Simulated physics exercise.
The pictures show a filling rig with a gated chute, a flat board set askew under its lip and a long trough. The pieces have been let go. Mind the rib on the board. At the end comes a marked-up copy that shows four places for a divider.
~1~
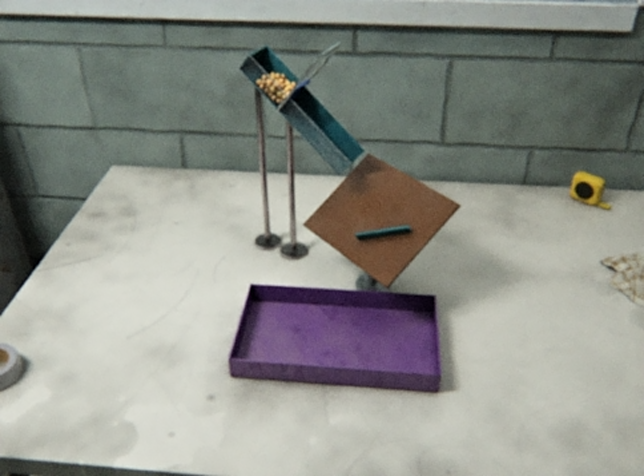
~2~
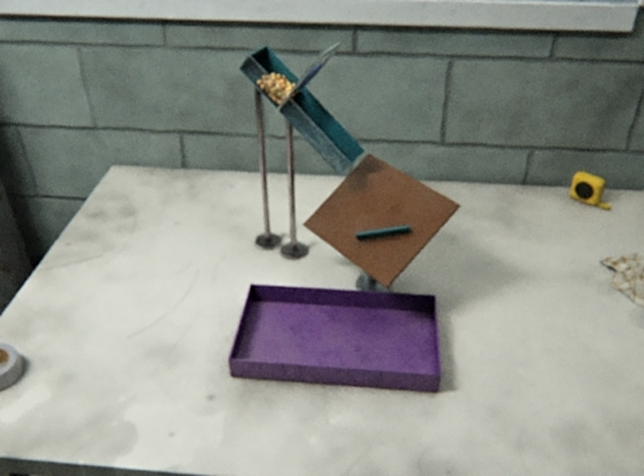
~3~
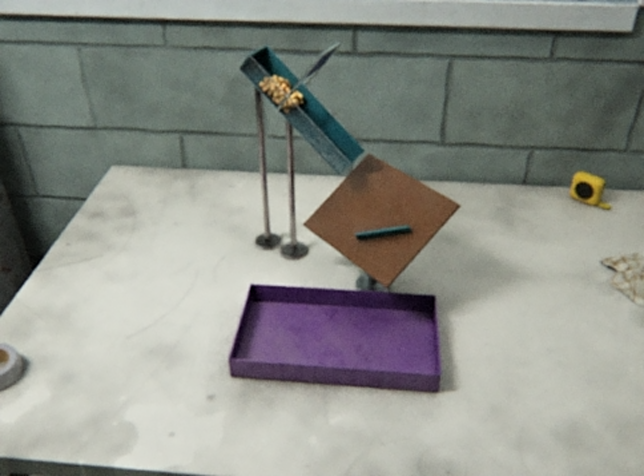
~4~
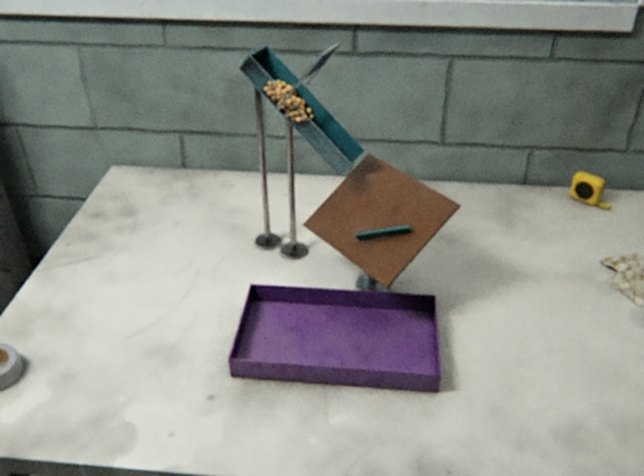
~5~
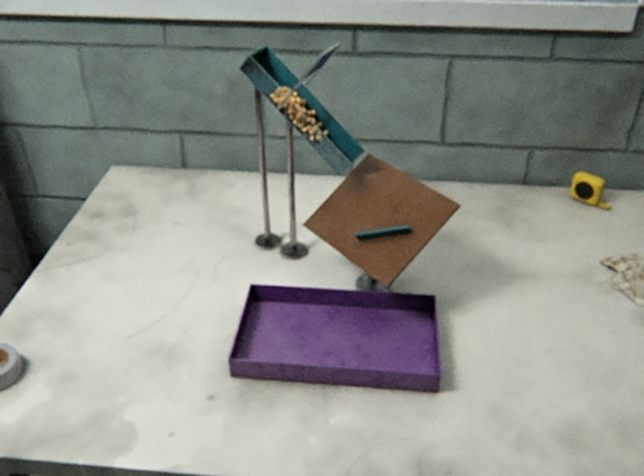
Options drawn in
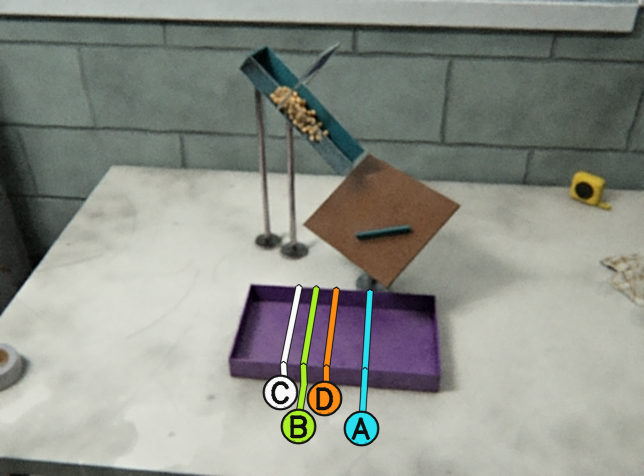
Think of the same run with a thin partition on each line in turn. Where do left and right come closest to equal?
The answer is line B.
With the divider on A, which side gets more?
The left side.
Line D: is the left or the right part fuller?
Left.
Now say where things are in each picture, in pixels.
In the first picture, load behind the gate (277, 87), dried chickpeas; lip of the chute (346, 168), sloping fairly steeply.
In the second picture, middle of the board (377, 215), tilted fairly steeply; middle of its low edge (342, 254); of its high edge (412, 177).
In the third picture, front corners of the trough (229, 359) and (441, 374), empty; front of the load (301, 102).
In the fourth picture, middle of the load (287, 97); its front (311, 116), roughly a quarter of the way to the lip; rib from (409, 226) to (355, 234).
In the fifth picture, middle of the load (297, 107); its front (319, 138), roughly half of the way to the lip.
On the marked copy, line A crosses the front rim at (365, 369); line B crosses the front rim at (303, 364); line C crosses the front rim at (283, 363); line D crosses the front rim at (326, 366).
Choosing A, of what is caught, every piece on the left of the divider, not one piece on the right.
Choosing B, of what is caught, roughly a third on the left of the divider, roughly two thirds on the right.
Choosing C, of what is caught, just a few on the left of the divider, almost all on the right.
Choosing D, of what is caught, almost all on the left of the divider, about a tenth on the right.
